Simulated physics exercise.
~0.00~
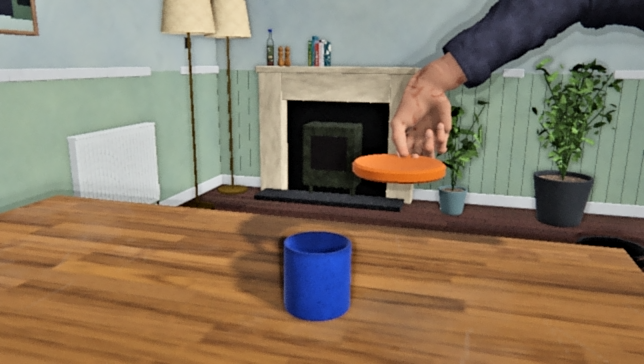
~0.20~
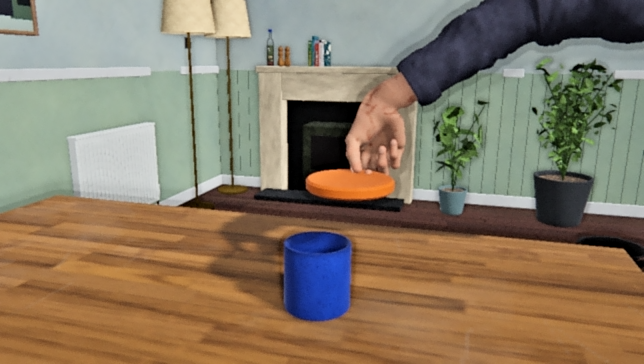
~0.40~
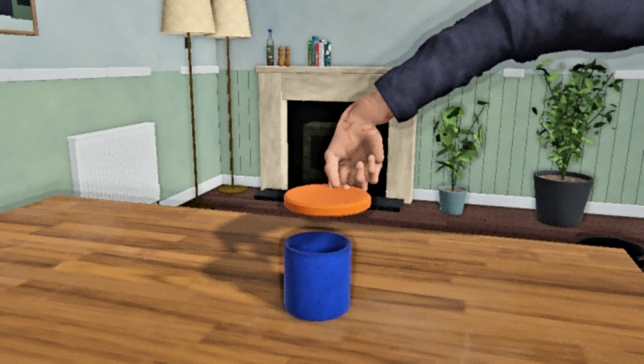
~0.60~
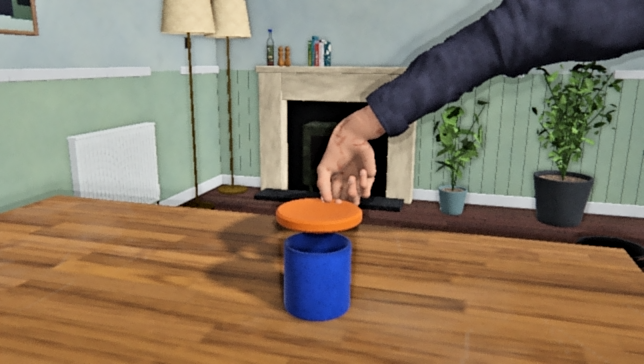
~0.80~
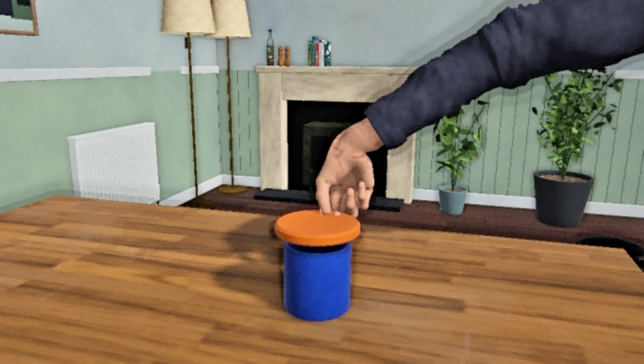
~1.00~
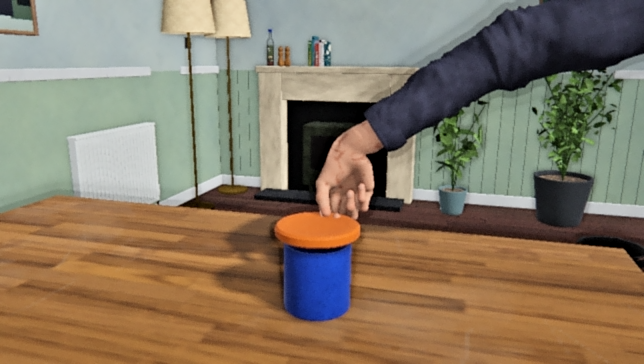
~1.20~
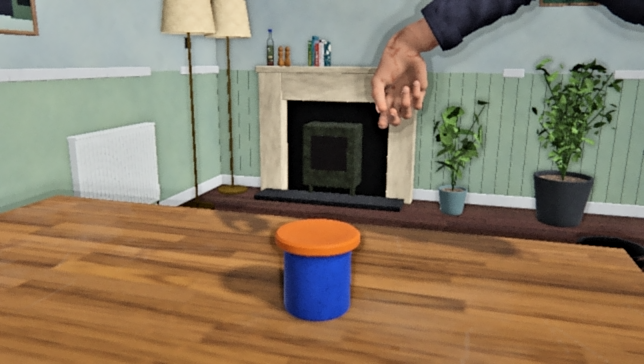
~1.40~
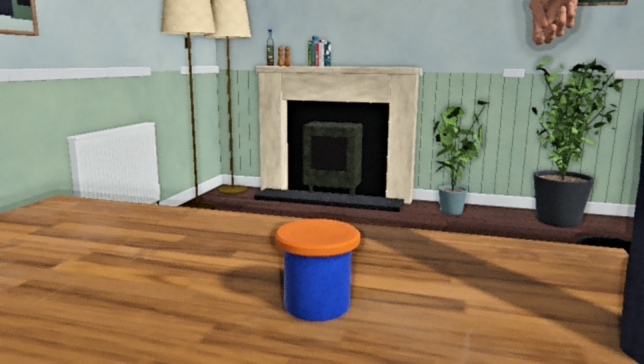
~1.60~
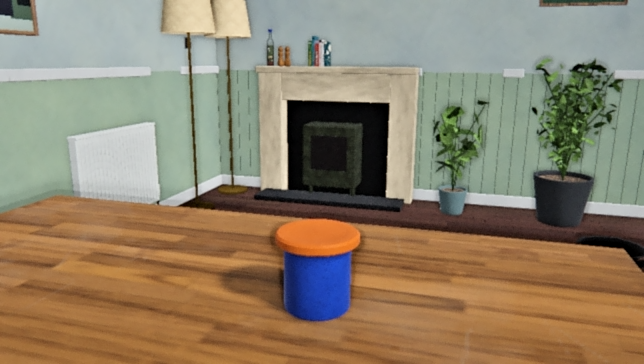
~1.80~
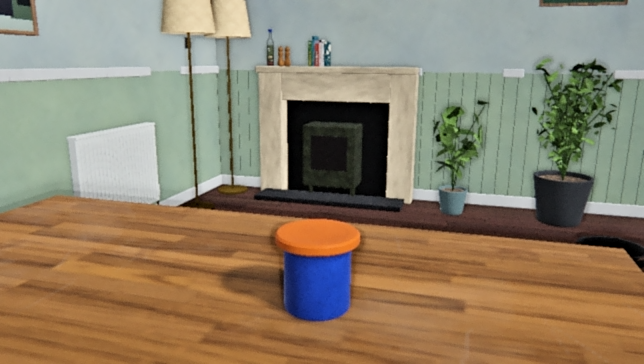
An orange lid, flat and round, hangs from the fingers of a dark-sleeved arm reaching in from the upper right, above and beyond an open blue container on a wooden table. The still view looks across the tabletop to a room with a pale fireplace, green panelling, two floor lamps at left and two potted plants at right. The hand carries the lid left, then lowers it over the container until it sits on top. The fingers let go, and the hand draws back up to the right and out of sight. The lid stays resting on the rim, covering the opening.
